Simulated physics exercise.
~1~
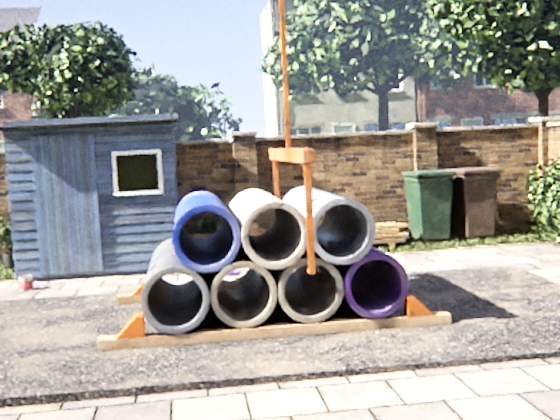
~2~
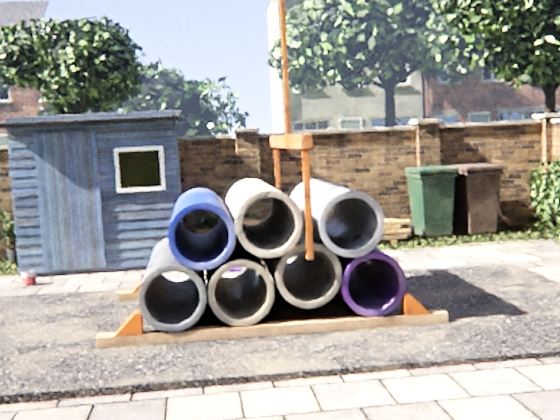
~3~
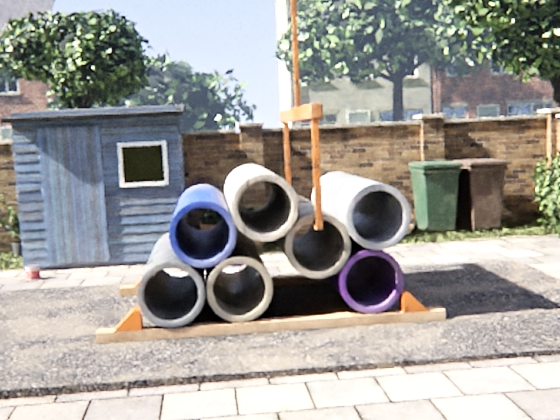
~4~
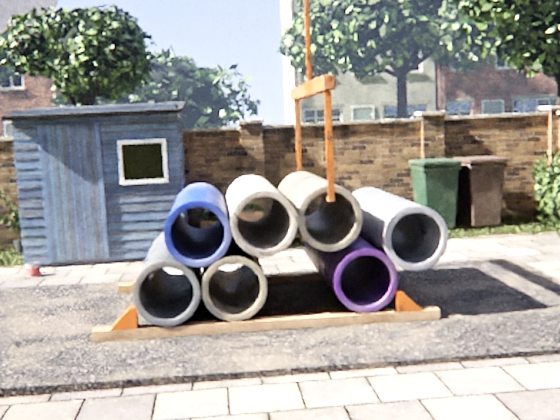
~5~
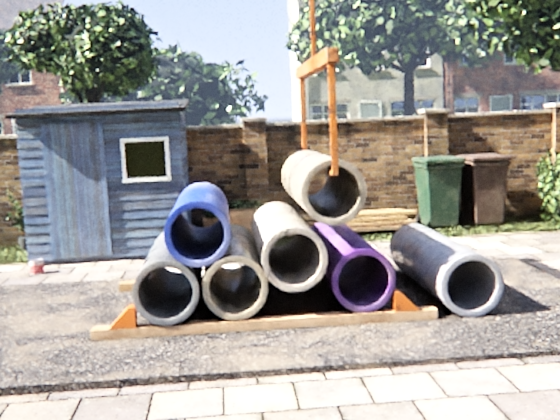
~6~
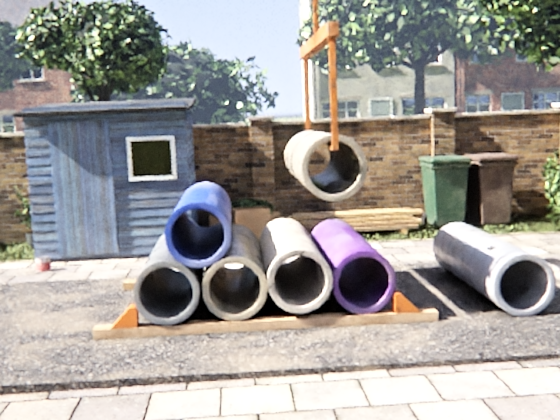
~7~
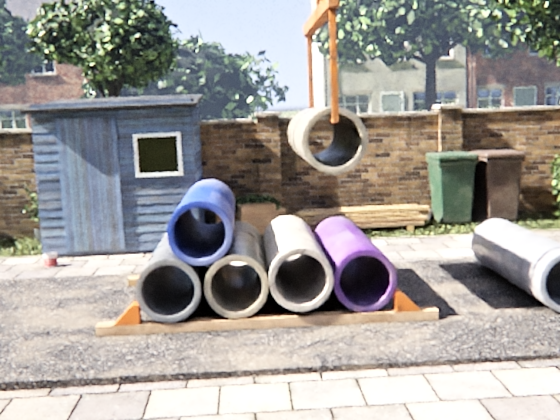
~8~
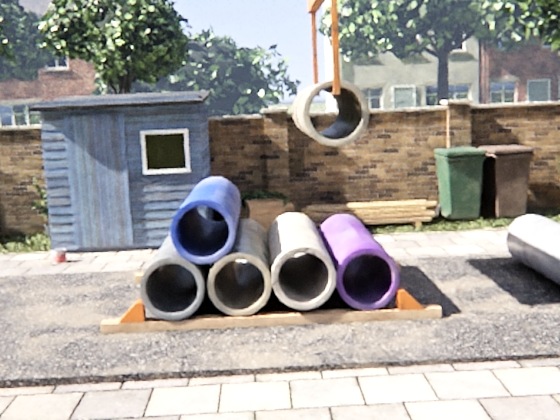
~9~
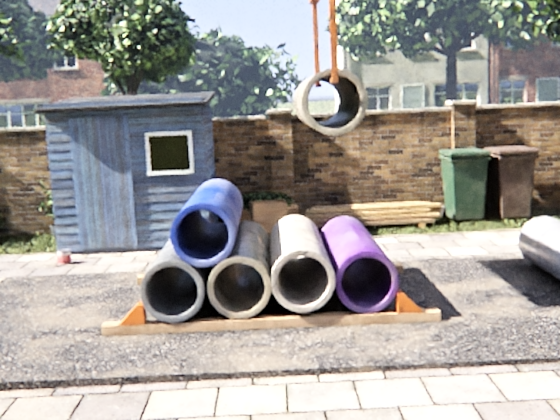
A crane hook lifts one pipe from the stack, and another rolls away right.
